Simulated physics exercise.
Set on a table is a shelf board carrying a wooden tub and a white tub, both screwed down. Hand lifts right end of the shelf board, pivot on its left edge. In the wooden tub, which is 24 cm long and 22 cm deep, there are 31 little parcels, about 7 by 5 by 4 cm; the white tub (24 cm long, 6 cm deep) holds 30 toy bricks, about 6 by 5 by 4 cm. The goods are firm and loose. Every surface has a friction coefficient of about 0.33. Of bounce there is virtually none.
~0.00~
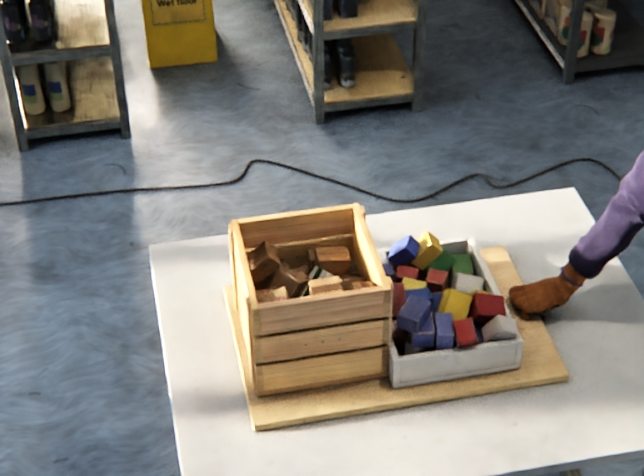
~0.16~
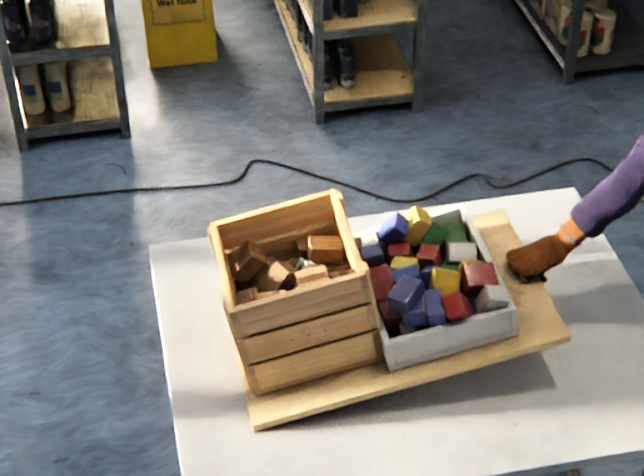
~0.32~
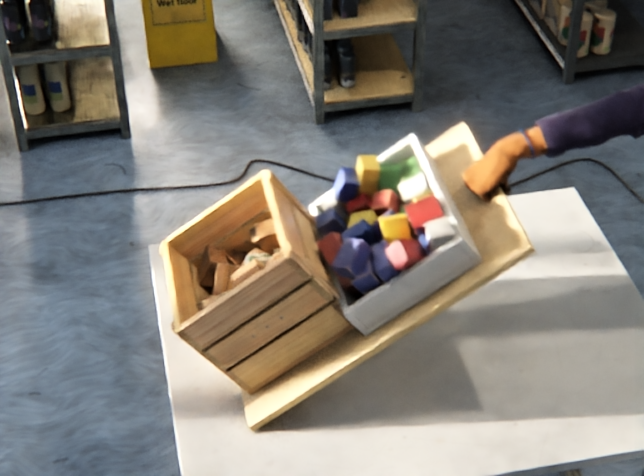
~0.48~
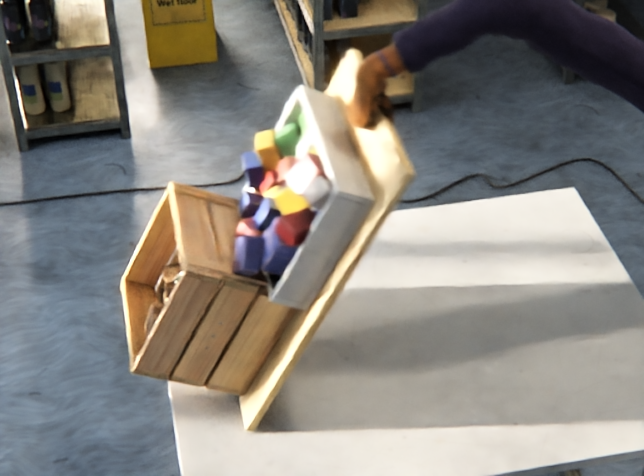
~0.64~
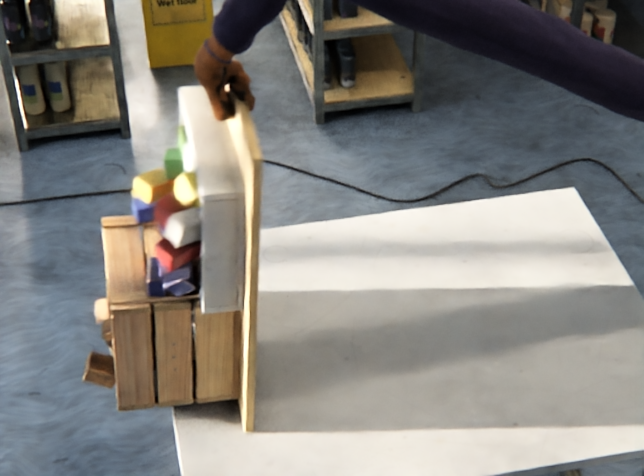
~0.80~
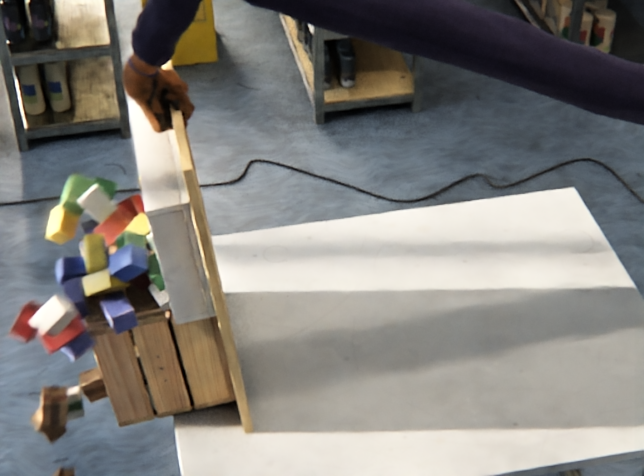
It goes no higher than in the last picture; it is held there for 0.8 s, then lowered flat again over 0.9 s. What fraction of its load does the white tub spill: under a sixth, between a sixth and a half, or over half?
It sheds the bulk.
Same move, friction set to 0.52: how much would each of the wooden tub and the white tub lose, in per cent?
In that case the wooden tub sheds 30 per cent, while the white tub sheds 60 per cent.
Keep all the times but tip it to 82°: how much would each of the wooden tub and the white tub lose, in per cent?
Then the wooden tub sheds 10 %, while the white tub sheds 40 %.
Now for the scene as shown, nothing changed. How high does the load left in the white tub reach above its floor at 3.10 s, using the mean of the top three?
That is close to 5 centimetres.
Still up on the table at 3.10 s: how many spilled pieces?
Count of pieces: About 0.
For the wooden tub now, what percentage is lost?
Wooden tub - about 20 per cent.
After 1.17 s, tilt 96°; 7 of 31 out of the wooden tub and 22 of 30 out of the white tub.
After 1.63 s, tilt 96°; 7 of 31 out of the wooden tub and 22 of 30 out of the white tub.
After 2.27 s, tilt 16°; 7 of 31 out of the wooden tub and 22 of 30 out of the white tub.
Final count (at 3.10 s), 7 of 31 out of the wooden tub and 22 of 30 out of the white tub. Asked share, 22 of 30, 73 per cent.
